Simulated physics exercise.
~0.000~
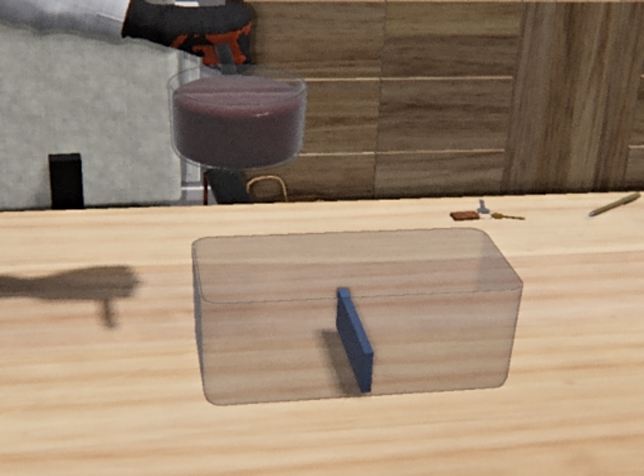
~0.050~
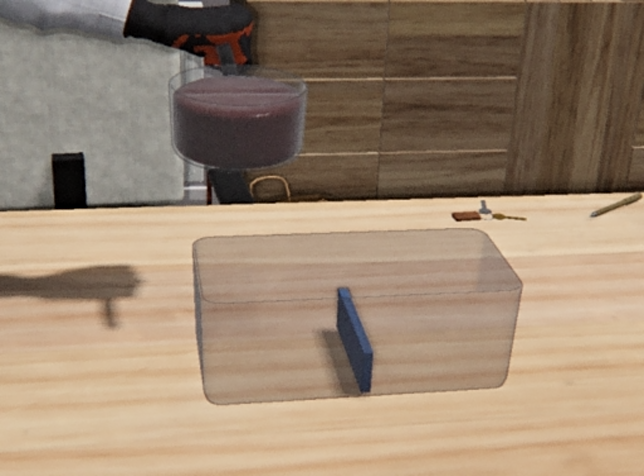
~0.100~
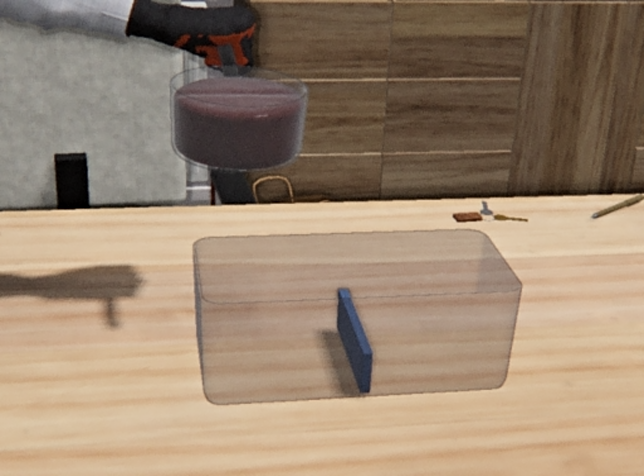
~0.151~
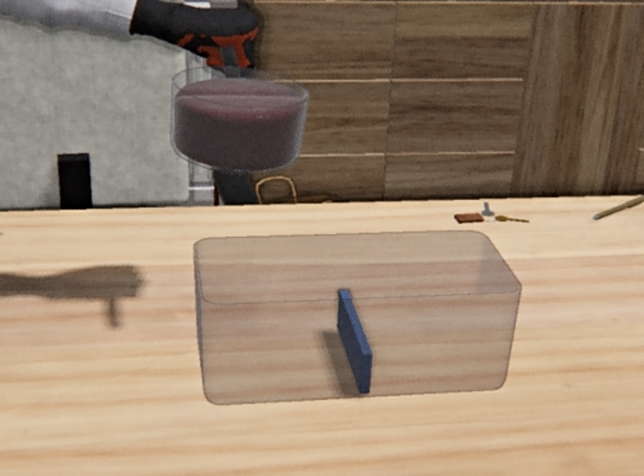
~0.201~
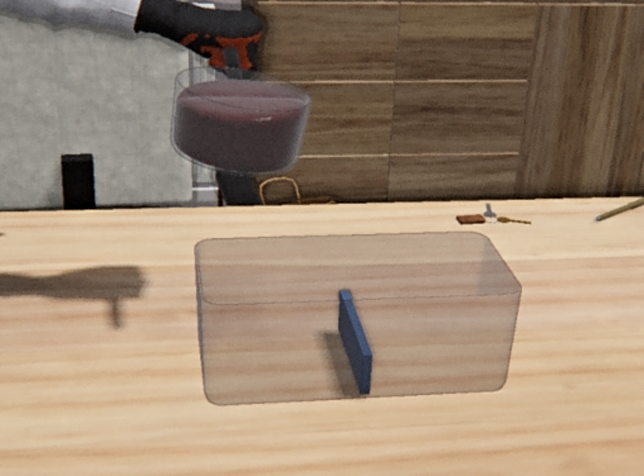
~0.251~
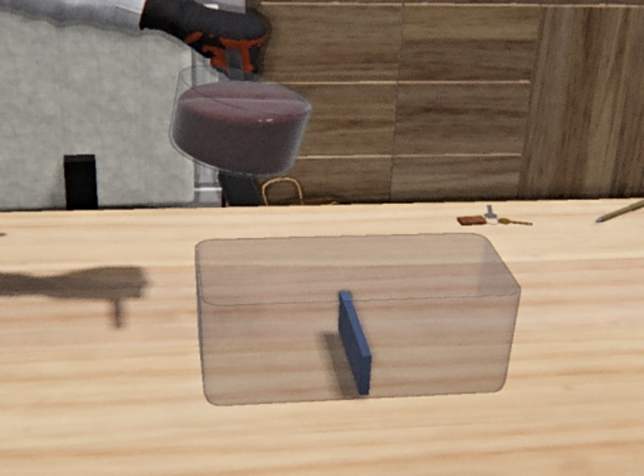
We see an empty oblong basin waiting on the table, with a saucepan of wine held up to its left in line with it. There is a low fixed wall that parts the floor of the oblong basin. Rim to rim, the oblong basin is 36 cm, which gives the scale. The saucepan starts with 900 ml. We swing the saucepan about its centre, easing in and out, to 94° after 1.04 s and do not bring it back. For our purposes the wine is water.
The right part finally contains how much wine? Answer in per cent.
About 65 in every hundred parts.
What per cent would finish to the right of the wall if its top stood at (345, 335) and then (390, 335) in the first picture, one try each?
First try about 70 %, second try about 30 %.
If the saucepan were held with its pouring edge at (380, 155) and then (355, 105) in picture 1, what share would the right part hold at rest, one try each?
It comes to 95 per cent, and then 95 per cent.
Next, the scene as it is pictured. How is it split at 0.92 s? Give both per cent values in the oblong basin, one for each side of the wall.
About 10 % left, 60 % right.
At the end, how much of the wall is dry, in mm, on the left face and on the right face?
Left: Roughly 44 mm; right: Roughly 32 mm.
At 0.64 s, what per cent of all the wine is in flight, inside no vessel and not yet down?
My guess is roughly 34 %.
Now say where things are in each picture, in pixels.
In the first picture, it leans 0°; its right rim is at (305, 85); the wine meets the walls at (171, 93) and (302, 92); the oblong basin's rim runs from (197, 271) to (503, 258); the wall's top is at (355, 320).
In the second picture, it leans 1°; its right rim is at (305, 86); the wine meets the walls at (172, 94) and (302, 93).
In the third picture, it leans 2°; its right rim is at (306, 89); the wine meets the walls at (173, 94) and (303, 95).
In the fourth picture, it leans 5°; its right rim is at (307, 93); the wine meets the walls at (174, 95) and (304, 96).
In the fifth picture, it leans 8°; its right rim is at (309, 99); the wine meets the walls at (177, 98) and (306, 99).
In the sixth picture, it leans 13°; its right rim is at (310, 106); the wine meets the walls at (178, 99) and (308, 100).
Then, 0.64 s in, the tilt is 63° and 57 per cent is still to pour, 3 is left of the wall and 7 right of it.
Then, 0.92 s in, the tilt is 91° and 14 per cent is still to pour, 11 is left of the wall and 60 right of it.
Then, 1.22 s in, the tilt is 94° and 3 per cent is still to pour, 29 is left of the wall and 65 right of it.
Then, 1.54 s in, the tilt is 94° and 1 per cent is still to pour, 33 is left of the wall and 65 right of it.
Finally, 34 per cent lies left of the wall, 65 right of it and 1 outside.
